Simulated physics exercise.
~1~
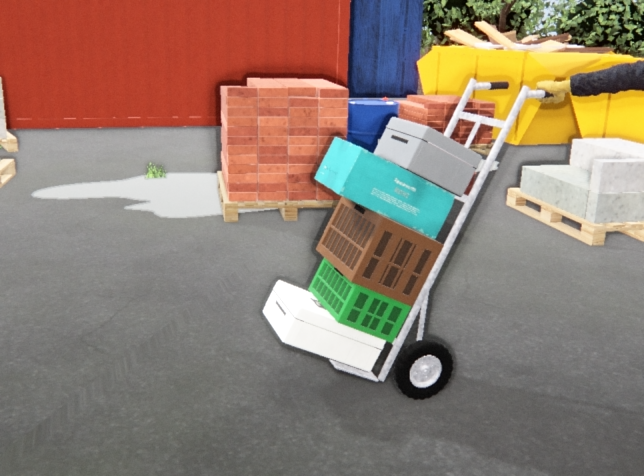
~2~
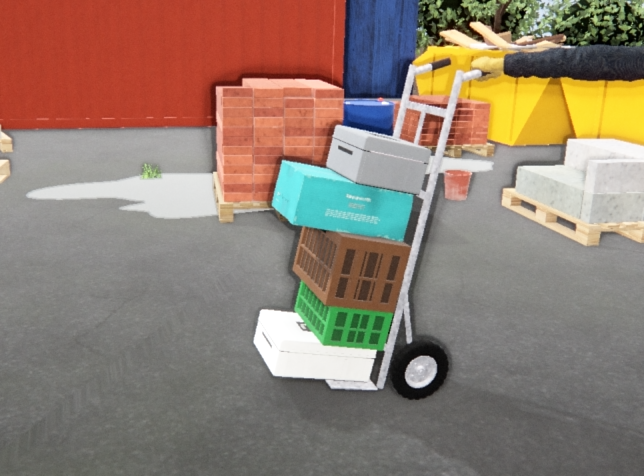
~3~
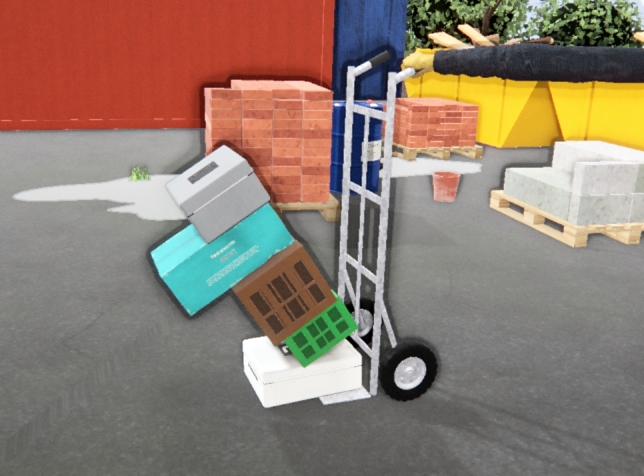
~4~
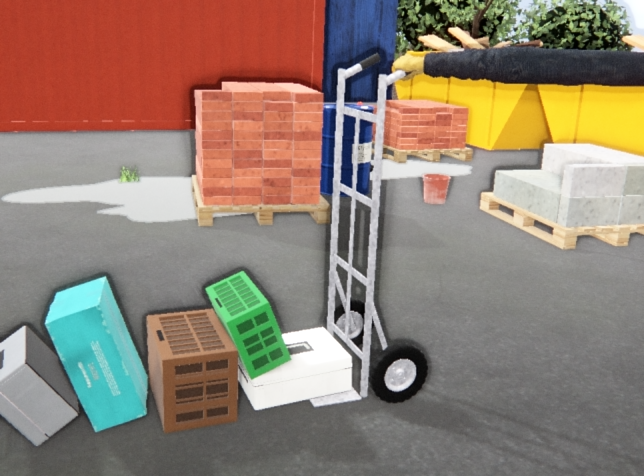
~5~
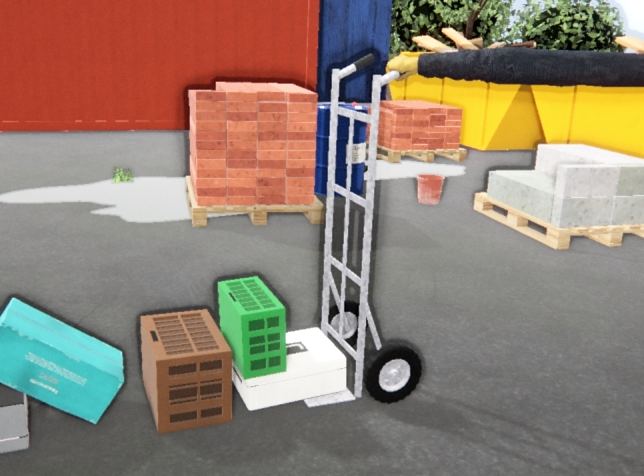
A loaded sack truck was swung upright by a gloved hand, and its stack toppled left, spilling the grey toolbox, turquoise box and brown crate onto the ground, while the green crate ended tipped over on the white toolbox, still at the bottom.
